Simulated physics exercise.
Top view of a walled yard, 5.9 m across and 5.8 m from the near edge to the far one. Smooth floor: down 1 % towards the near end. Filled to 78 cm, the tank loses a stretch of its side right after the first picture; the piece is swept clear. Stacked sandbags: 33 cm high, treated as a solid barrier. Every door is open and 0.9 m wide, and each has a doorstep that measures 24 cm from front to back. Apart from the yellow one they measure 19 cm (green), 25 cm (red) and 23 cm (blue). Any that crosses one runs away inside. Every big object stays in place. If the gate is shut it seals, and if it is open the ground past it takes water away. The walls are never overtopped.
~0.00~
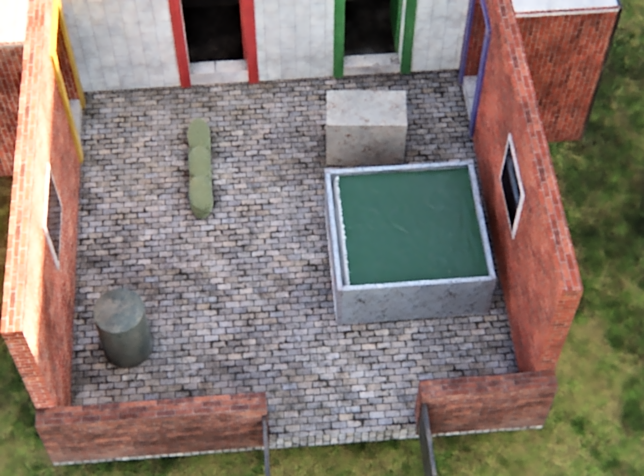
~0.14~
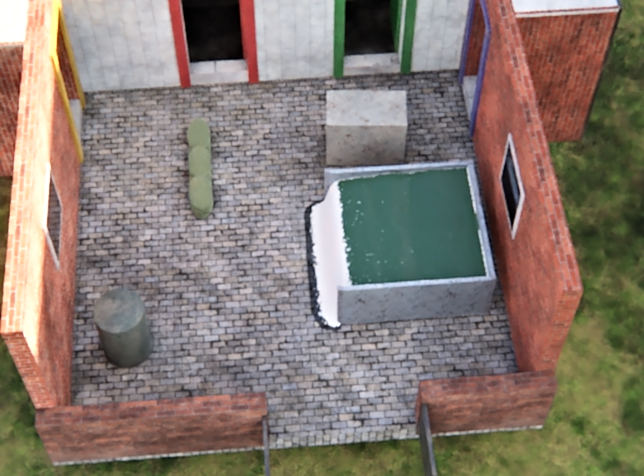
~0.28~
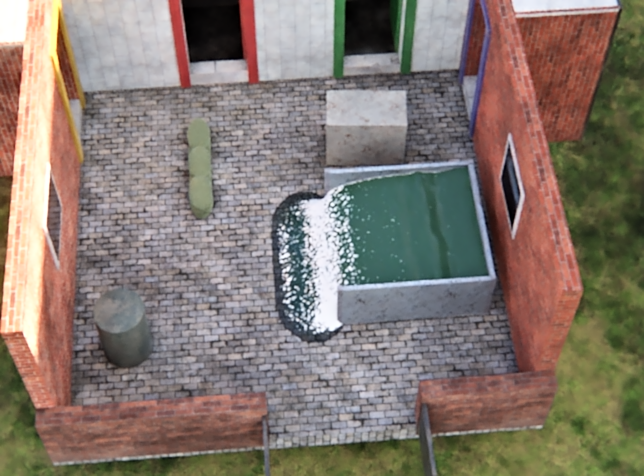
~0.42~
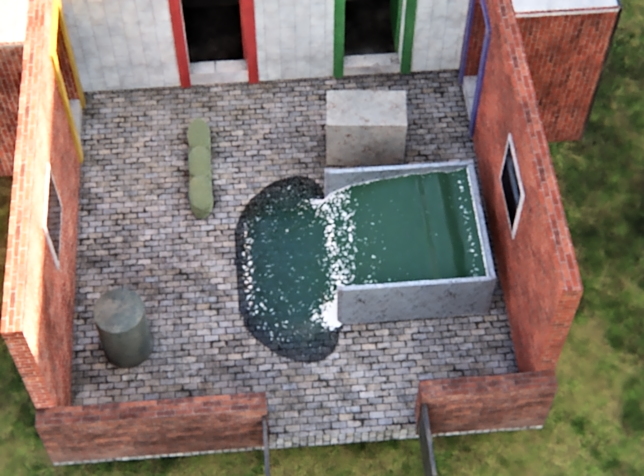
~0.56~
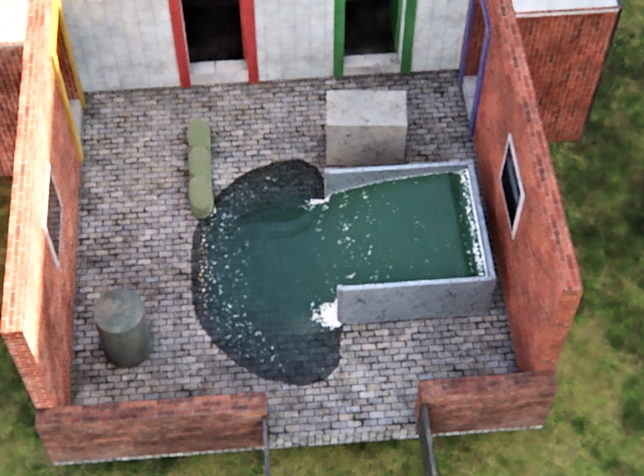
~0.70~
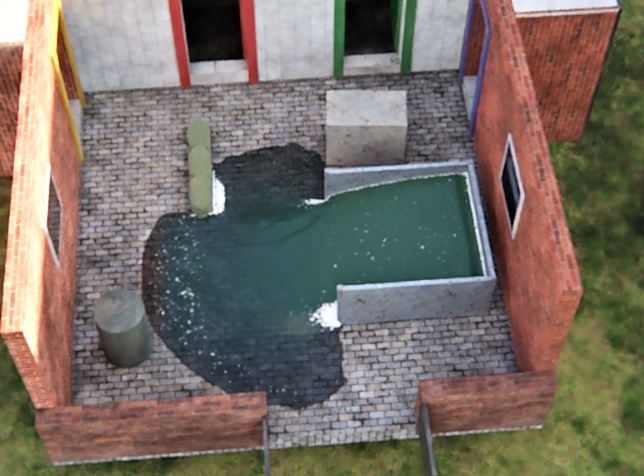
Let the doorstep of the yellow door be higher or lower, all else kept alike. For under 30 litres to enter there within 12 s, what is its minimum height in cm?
Its minimum height would be about 11 cm.
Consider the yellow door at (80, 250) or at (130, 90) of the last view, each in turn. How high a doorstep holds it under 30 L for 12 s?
About 30 cm, then about 16 cm.
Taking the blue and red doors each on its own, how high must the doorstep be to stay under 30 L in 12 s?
About 10.5 cm at blue and about 12.0 cm at red.
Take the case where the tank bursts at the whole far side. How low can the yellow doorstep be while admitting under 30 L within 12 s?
Then 20 cm.
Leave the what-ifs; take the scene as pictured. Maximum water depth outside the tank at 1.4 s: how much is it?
Up to some 41 centimetres, I'd say.
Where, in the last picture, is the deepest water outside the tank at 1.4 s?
Around pixel (76, 303).
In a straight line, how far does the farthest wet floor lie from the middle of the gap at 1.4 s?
Around 4.2 m out.
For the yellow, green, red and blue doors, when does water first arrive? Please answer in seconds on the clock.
Yellow = 1.8 s, green = 2.6 s, red = 1.4 s, blue = 3.6 s.
After 1.4 s water covers 45 % of the floor, deepest (41 cm) near (76, 303); it has not reached the yellow door.
After 3.0 s water covers 65 % of the floor, deepest (37 cm) near (72, 385); 8 cm at the yellow door, 0 litres in over its 23 cm doorstep.
After 12.0 s water covers 95 % of the floor, deepest (13 cm) near (450, 192); 4 cm at the yellow door, 0 litres in over its 23 cm doorstep.
At the yellow door as built, the water arrived by 1.9 s and peaked near 17 cm at 5.4 s.
With a doorstep of 10 cm, 40 litres would have come in within the 12 s; with 12 cm, 23 litres. So under 30 litres takes about 11 cm.
